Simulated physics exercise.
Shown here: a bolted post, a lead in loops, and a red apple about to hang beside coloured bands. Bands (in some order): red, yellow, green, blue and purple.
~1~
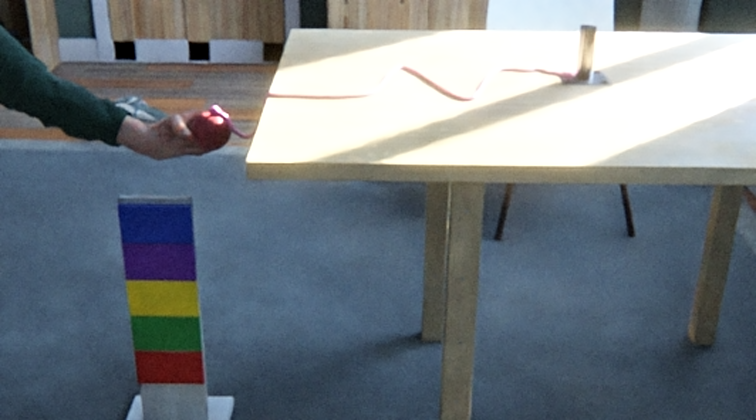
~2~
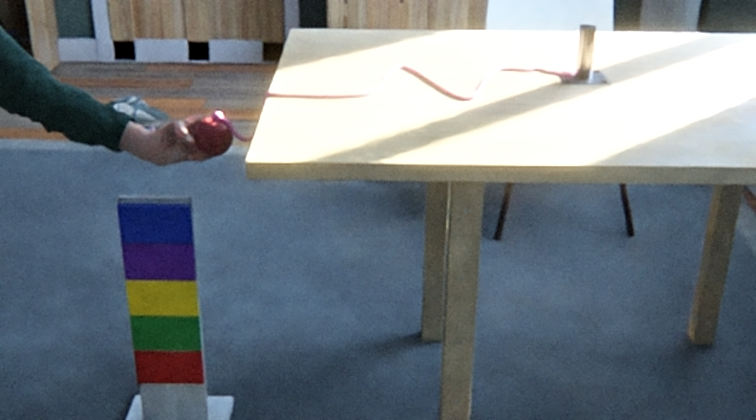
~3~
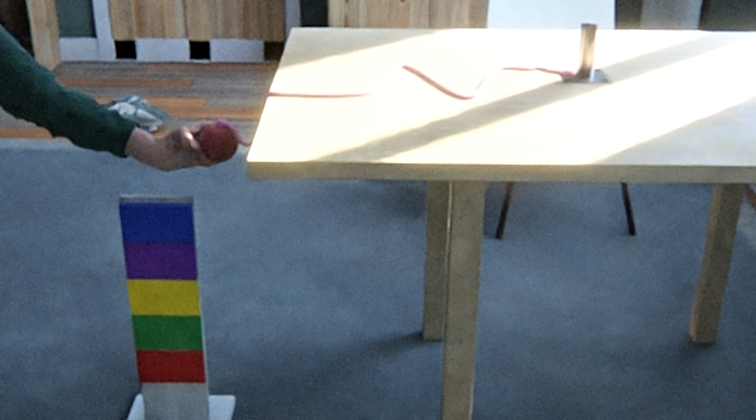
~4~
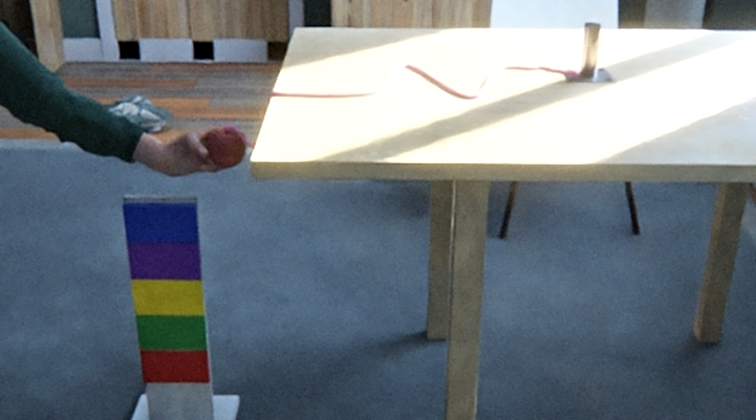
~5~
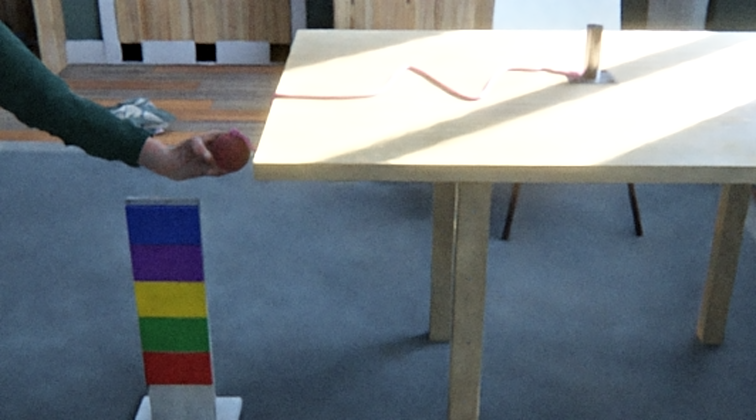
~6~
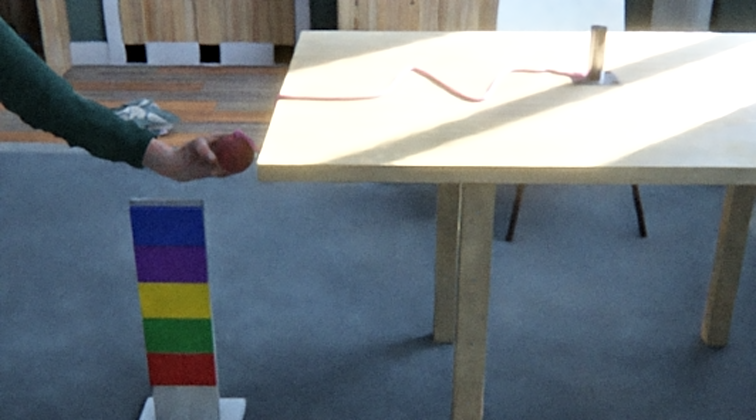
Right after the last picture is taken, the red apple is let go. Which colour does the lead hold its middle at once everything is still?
The lead holds its middle at red.
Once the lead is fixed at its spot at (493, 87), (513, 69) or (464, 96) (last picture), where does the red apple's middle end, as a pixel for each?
Try 1: (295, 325); try 2: (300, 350); try 3: (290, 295).
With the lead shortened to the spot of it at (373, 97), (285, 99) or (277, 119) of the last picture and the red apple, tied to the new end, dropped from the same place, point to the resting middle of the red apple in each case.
(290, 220), (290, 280), (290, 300).
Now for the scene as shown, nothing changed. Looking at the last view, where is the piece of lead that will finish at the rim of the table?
The point at (419, 70).
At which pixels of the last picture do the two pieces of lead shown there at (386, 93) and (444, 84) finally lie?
(288, 176) for the first, (335, 84) for the second.
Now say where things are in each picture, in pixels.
The first frame shows red apple (211, 131); blue (155, 225); purple (159, 263); yellow (163, 299); green (166, 335); red (169, 368).
The second frame shows red apple (214, 137); lead through (523, 70) (478, 92) (424, 77) (382, 85) (291, 96).
The third frame shows red apple (219, 143).
The fourth frame shows red apple (226, 148); lead through (528, 69) (483, 91) (429, 75) (386, 84) (296, 95).
The fifth frame shows red apple (231, 153).
The sixth frame shows red apple (235, 154); lead through (534, 71) (489, 93) (435, 78) (393, 87) (302, 98).
A little later, apple near (310, 365); level with red.
Next, apple near (284, 360); level with red.
When it is over, apple near (299, 362); level with red. Its middle rests at the red band.
